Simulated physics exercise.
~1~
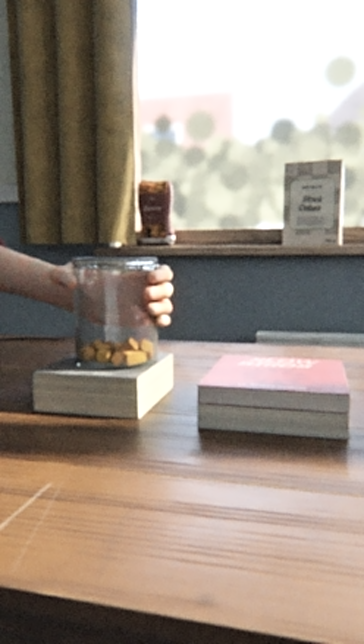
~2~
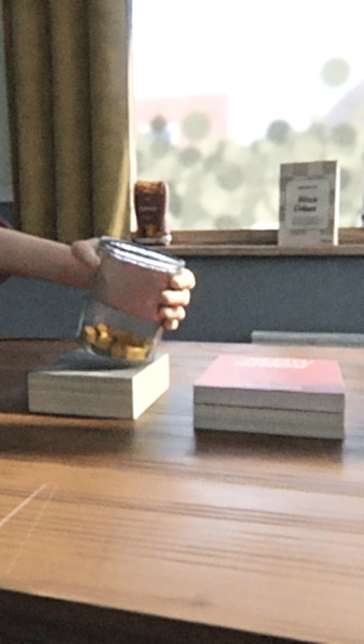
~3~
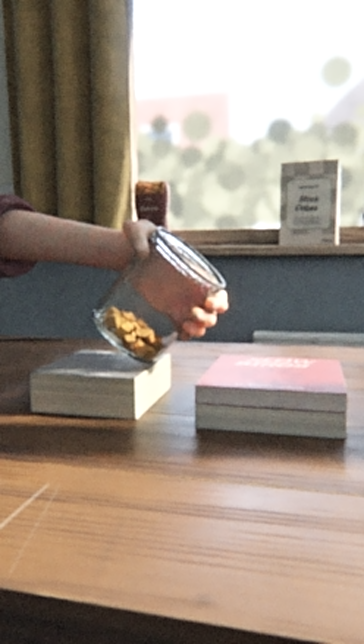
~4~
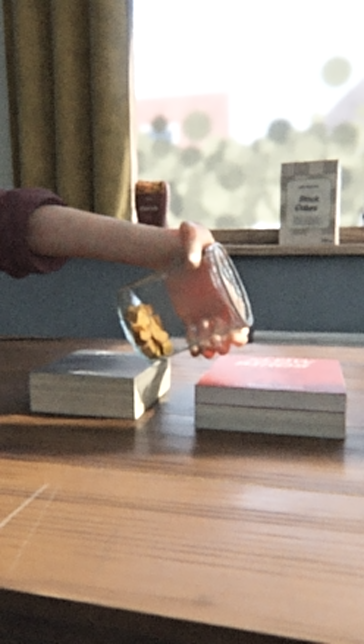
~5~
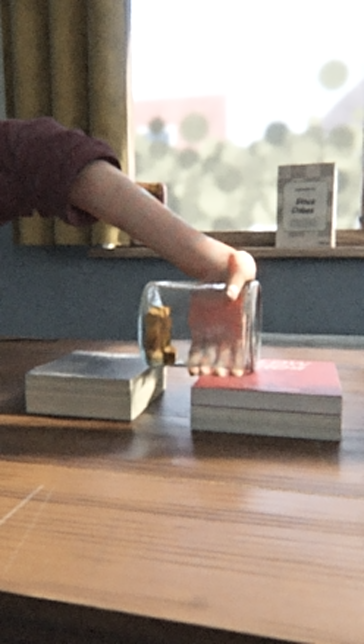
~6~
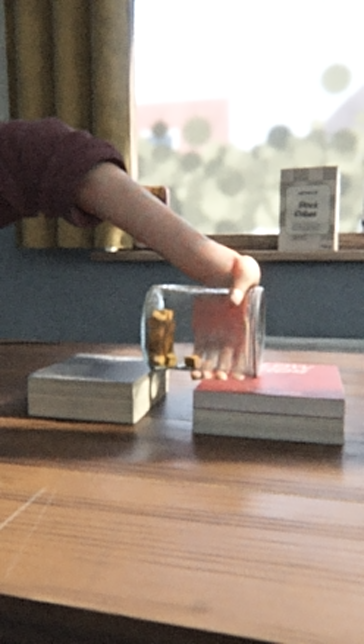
A glass jar is tipped sideways by a hand onto a book, its yellow pieces staying inside.
